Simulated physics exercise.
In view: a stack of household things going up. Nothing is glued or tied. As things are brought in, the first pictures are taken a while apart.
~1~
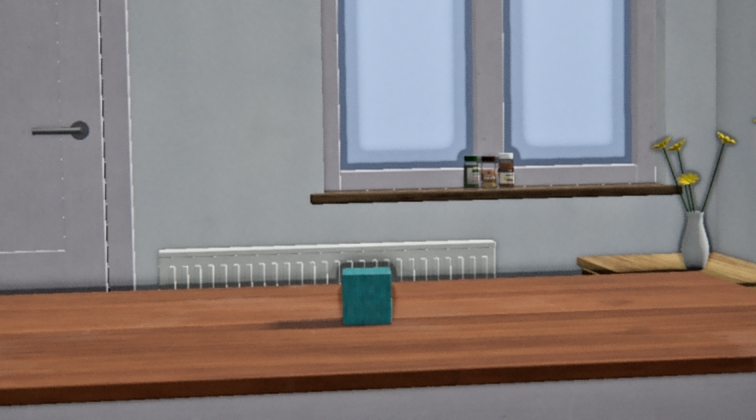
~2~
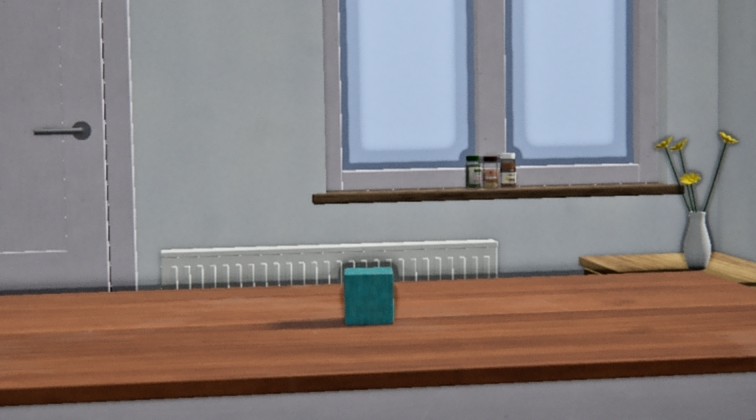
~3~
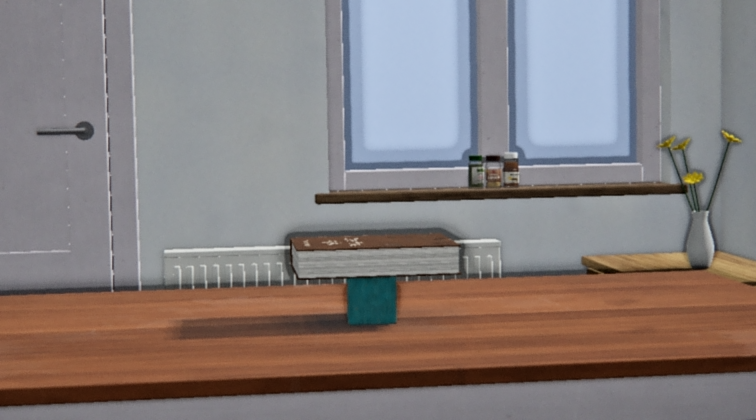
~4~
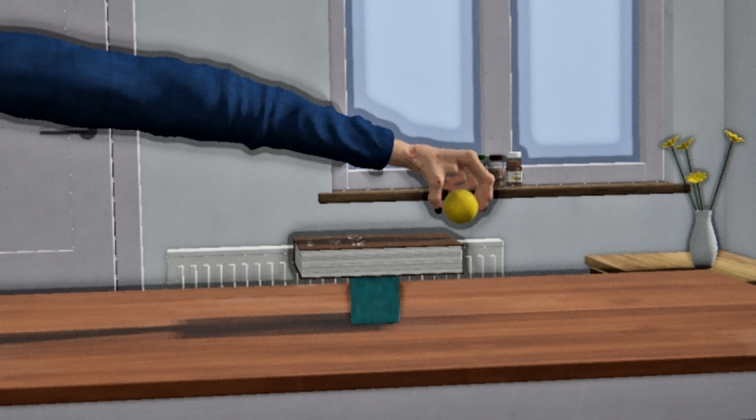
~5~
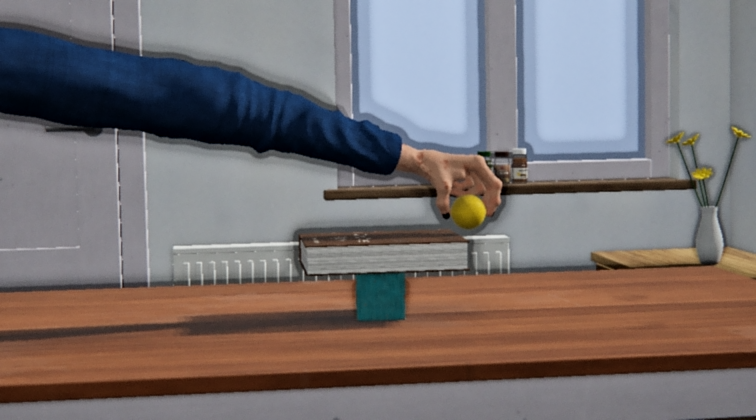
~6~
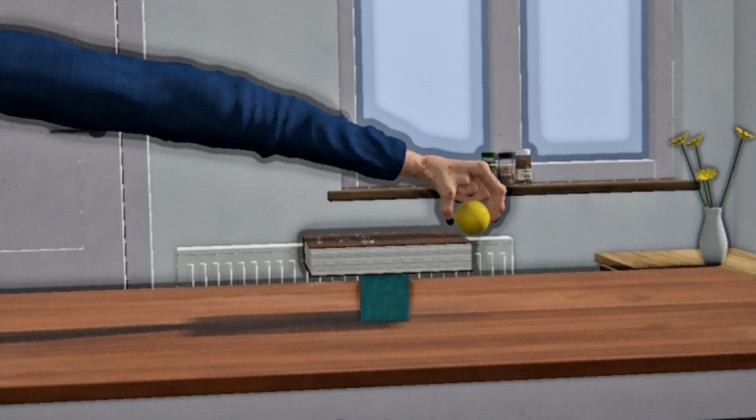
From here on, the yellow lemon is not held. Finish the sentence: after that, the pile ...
The pile collapses.
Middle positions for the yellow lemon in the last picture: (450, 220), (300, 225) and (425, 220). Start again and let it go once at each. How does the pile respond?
Try 1: Stable. Try 2: Falls over. Try 3: Stable.
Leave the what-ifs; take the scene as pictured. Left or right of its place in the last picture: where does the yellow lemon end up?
Pretty clearly in the rightward direction.
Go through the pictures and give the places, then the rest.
In the first frame, the last thing is not in view yet; turquoise block (367, 296).
In the second frame, the last thing is not in view yet; turquoise block (369, 296).
In the third frame, the last thing is not in view yet; turquoise block (372, 295).
In the fourth frame, on its way; yellow lemon (461, 206); turquoise block (375, 295).
In the fifth frame, on its way; yellow lemon (468, 212); turquoise block (380, 292).
In the sixth frame, in place under the hand; yellow lemon (472, 218); turquoise block (384, 293).
Then, 0.20 s later than the last frame, yellow lemon moved a little near (481, 231).
Then, 0.30 s later than the last frame, yellow lemon now fallen.
Then, 0.40 s later than the last frame, things are still on the move.
When it is over, fallen, yellow lemon; the other 2 as before. End places, in pixels of the last picture, yellow lemon near (508, 295). The pile comes apart.
